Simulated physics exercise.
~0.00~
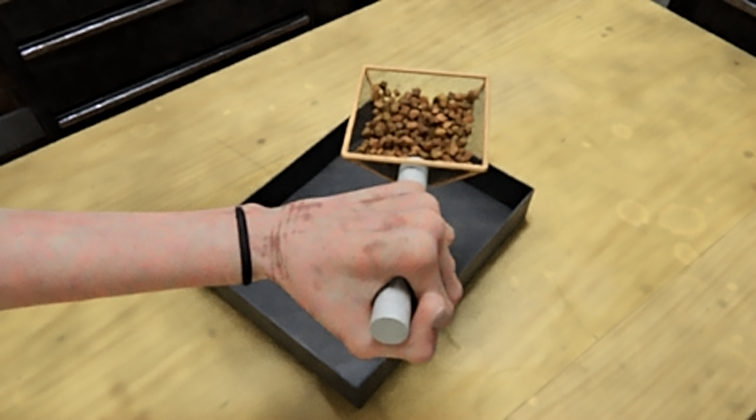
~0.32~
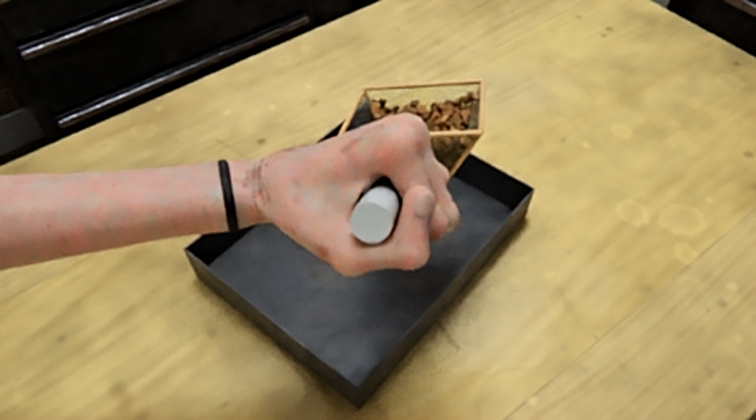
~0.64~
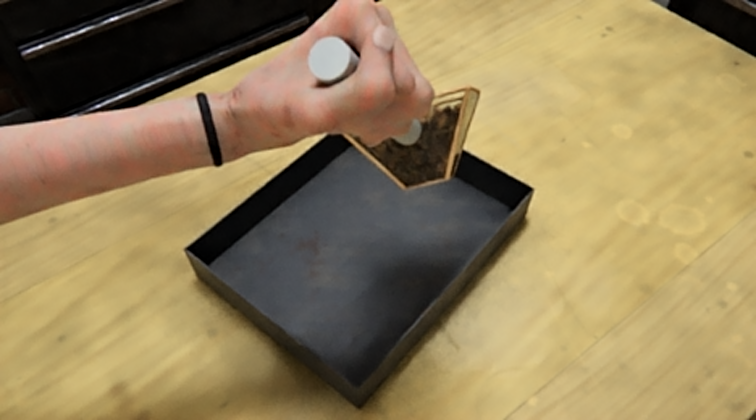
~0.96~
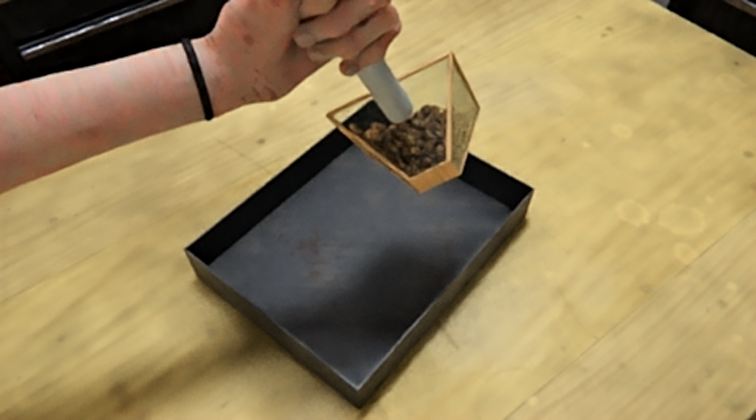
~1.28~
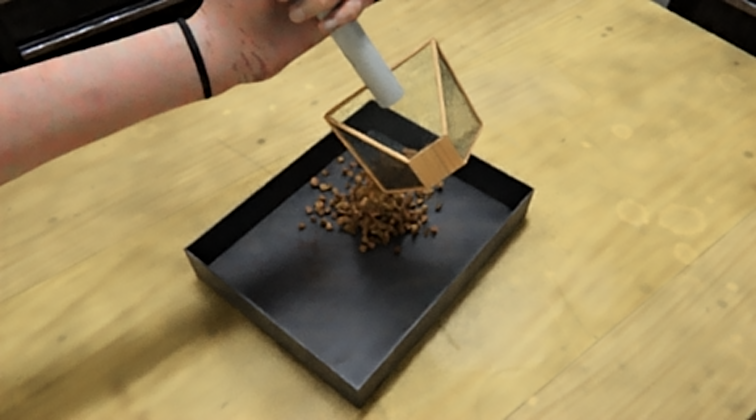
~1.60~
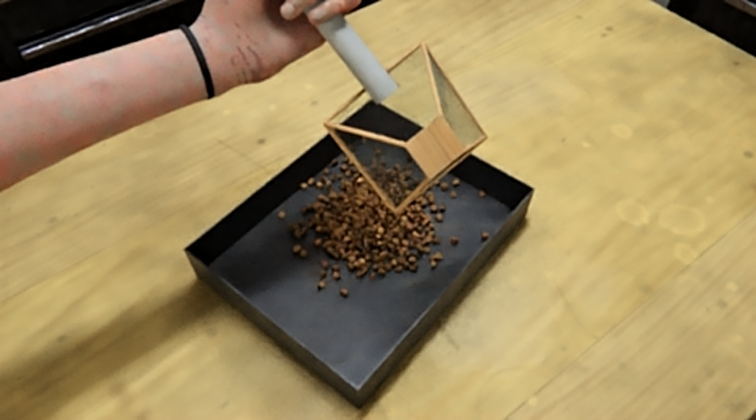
A hand tilting a clear, wood-edged scoop of brown pieces over a black tray, emptying them into a scattered heap.
